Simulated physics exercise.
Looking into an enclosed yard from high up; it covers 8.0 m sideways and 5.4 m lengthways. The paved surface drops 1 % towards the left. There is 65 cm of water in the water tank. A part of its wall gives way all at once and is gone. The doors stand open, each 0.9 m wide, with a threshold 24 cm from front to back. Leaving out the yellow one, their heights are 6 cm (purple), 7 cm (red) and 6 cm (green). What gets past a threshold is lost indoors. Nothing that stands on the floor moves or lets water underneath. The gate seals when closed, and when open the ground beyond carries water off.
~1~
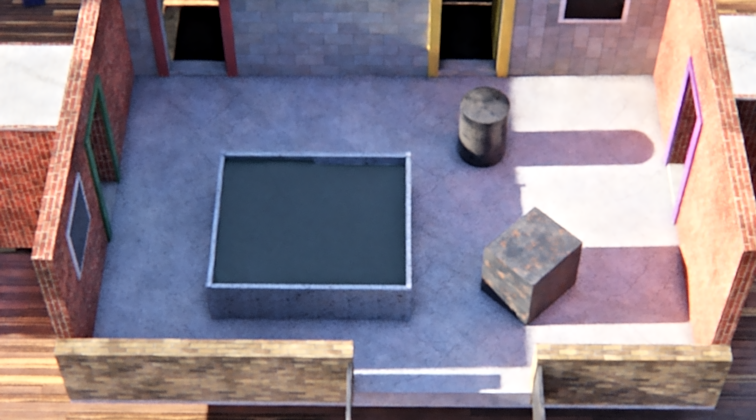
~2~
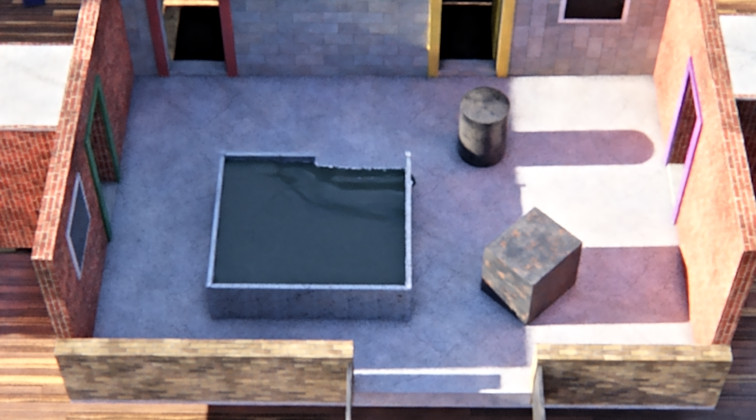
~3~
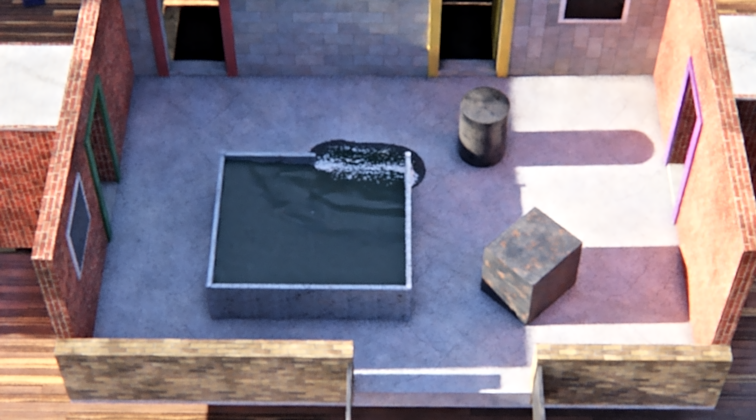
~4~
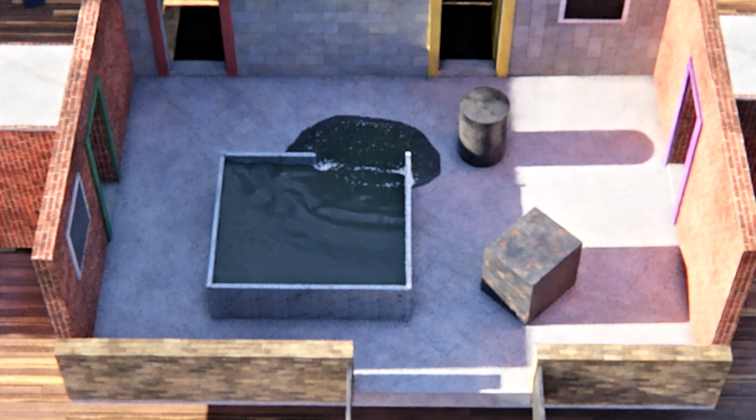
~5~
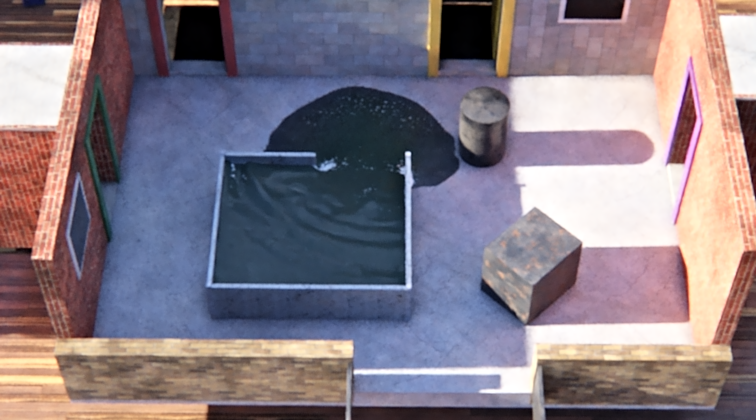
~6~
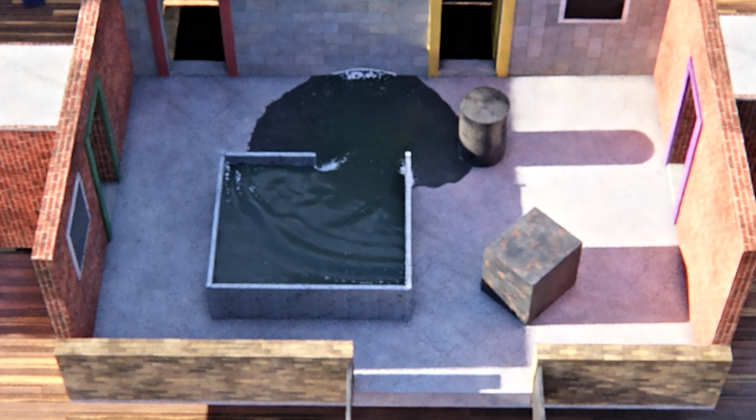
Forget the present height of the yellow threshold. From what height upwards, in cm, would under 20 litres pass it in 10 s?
Close to 23 cm is just enough.
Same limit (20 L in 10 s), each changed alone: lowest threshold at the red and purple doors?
About 10.0 cm at red and 6.5 cm at purple.
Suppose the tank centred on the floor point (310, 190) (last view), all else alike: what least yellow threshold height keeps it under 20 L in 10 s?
Then roughly 15 cm.
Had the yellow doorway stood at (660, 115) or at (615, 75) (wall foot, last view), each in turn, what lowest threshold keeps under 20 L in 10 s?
About 19 and 14.5 cm.
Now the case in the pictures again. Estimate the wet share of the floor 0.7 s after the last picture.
About 20 per cent.
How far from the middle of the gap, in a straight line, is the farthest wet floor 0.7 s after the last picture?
Roughly 3.0 m.
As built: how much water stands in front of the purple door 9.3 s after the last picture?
Some 5.5 cm.
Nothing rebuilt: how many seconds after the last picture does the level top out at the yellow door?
At about 1.6 s.
Then, 0.7 s after the last picture water covers 20 % of the floor, deepest (40 cm) near (369, 83); 20 cm at the yellow door, 1 litre in over its 10 cm threshold.
Then, 2.3 s after the last picture water covers 40 % of the floor, deepest (30 cm) near (134, 82); 23 cm at the yellow door, 109 litres in over its 10 cm threshold.
Then, 9.3 s after the last picture water covers 95 % of the floor, deepest (14 cm) near (146, 253); 8 cm at the yellow door, 197 litres in over its 10 cm threshold.
At the yellow door as built, the water peaked near 27 cm, 1.5 s after the last picture.
With a threshold of 20.5 cm, 39 litres would have come in within the 10 s; with 28 cm, 4 litres. So under 20 litres takes about 23 cm.
